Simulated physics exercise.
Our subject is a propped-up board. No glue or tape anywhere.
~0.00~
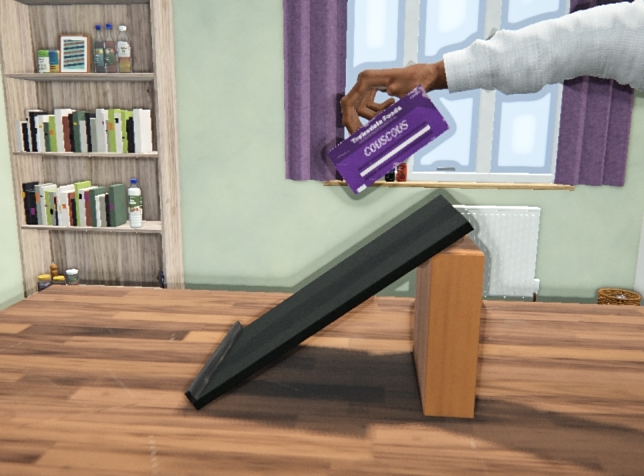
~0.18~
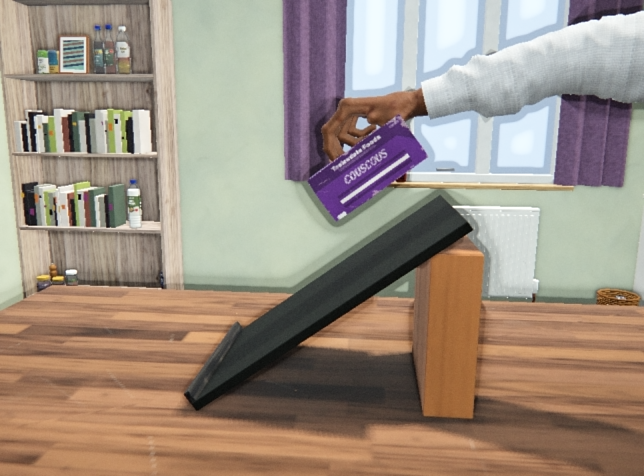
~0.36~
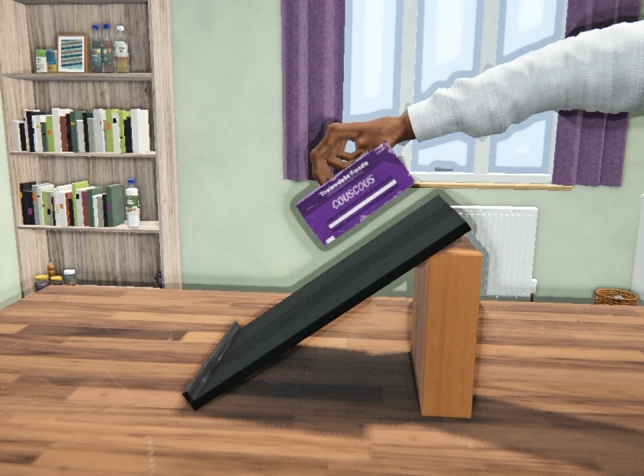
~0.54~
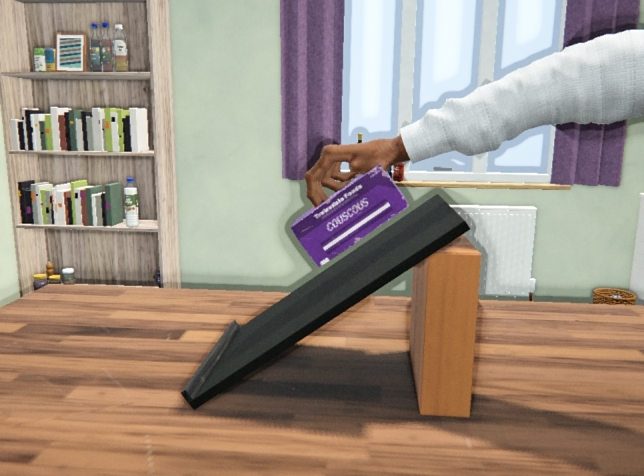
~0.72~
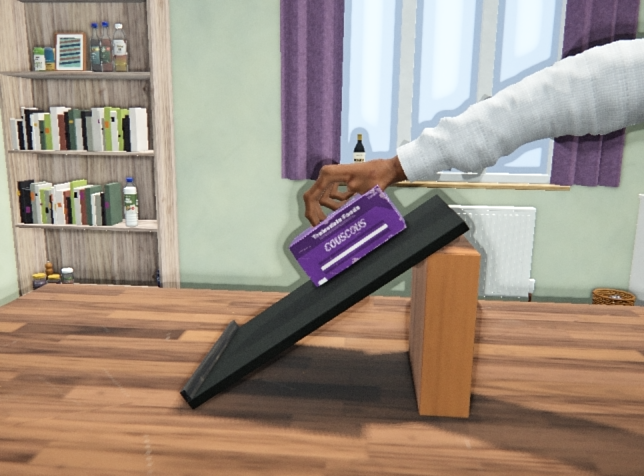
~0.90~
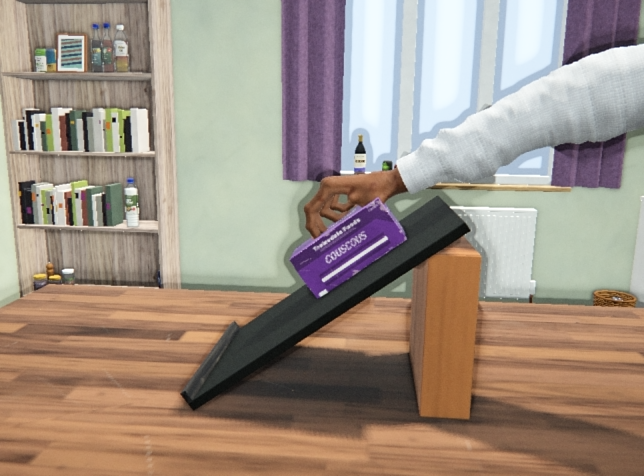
In a room with a bookshelf, a hand lowers a purple couscous carton onto a sloping black board and keeps holding it.
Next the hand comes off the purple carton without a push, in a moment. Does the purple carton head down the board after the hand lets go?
Yes, the purple carton heads down the board.
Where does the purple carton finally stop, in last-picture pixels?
Near pixel (245, 314).
By 1.20 s, purple carton moved a little near (328, 258).
By 1.30 s, purple carton moved a little near (303, 274).
By 1.40 s, purple carton moved about its own width near (270, 296).
By 1.50 s, purple carton moved about its own width near (244, 312).
When it is over (1.9 s), moved from the start, purple carton. End places, in pixels of the last picture, purple carton near (246, 314). The purple carton slides or rolls down.
